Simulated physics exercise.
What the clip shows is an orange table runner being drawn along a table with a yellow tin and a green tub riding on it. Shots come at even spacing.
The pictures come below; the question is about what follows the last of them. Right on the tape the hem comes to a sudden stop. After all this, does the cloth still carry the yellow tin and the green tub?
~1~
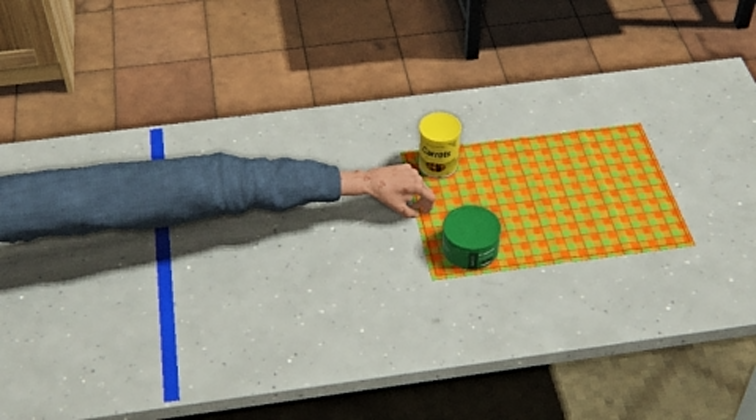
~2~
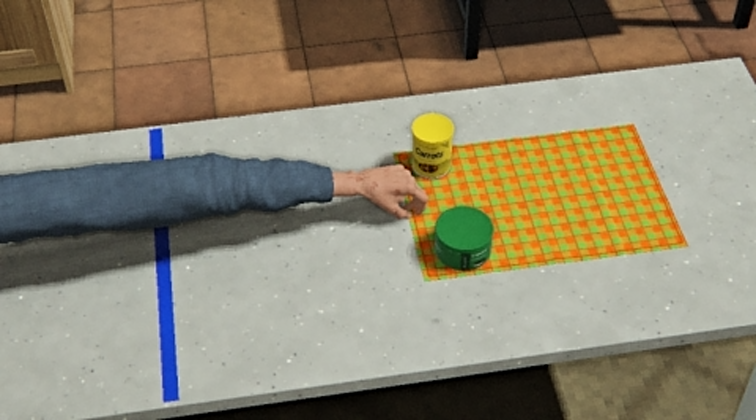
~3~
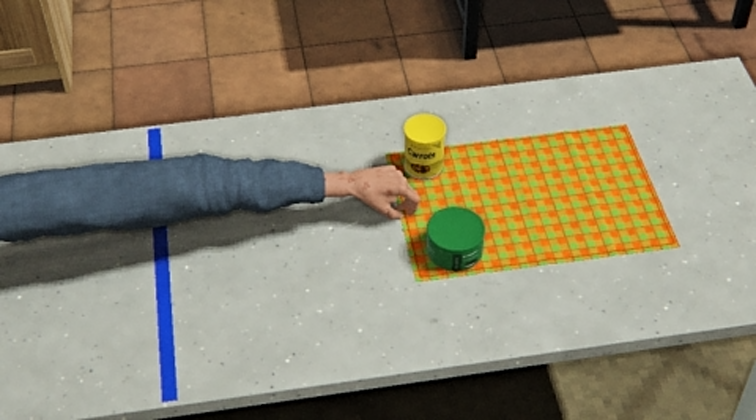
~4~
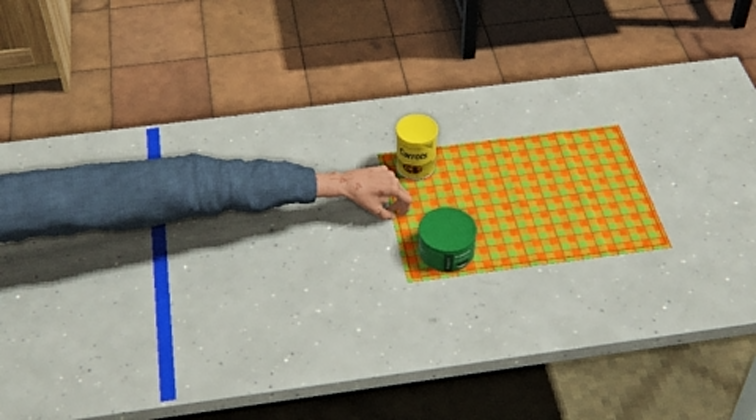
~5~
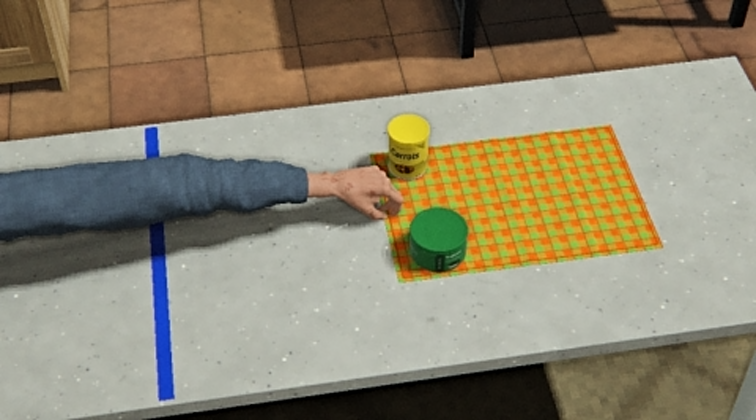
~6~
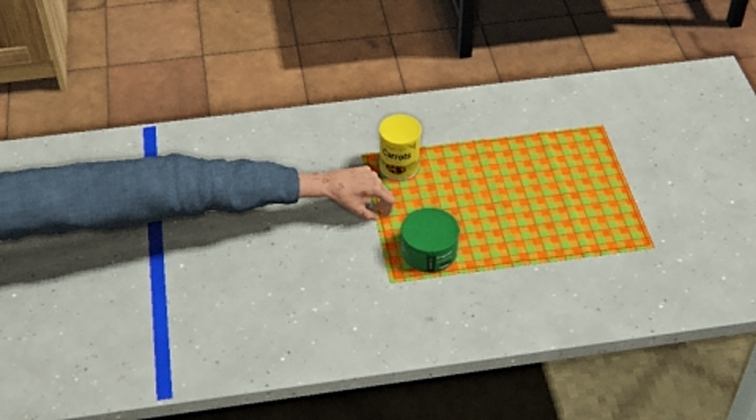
It turns out the yellow tin is still carried, the green tub is still carried.
Then, 1.53 s past the final frame, hem at the tape; yellow tin on the cloth near (195, 173); green tub on the cloth near (214, 269).
Then, 1.64 s past the final frame, hem at the tape; yellow tin on the cloth near (185, 174); green tub on the cloth near (203, 270).
When it is over, hem at the tape; yellow tin on the cloth near (186, 174); green tub on the cloth near (202, 270). The yellow tin keeps its seat and the green tub stays on the cloth.
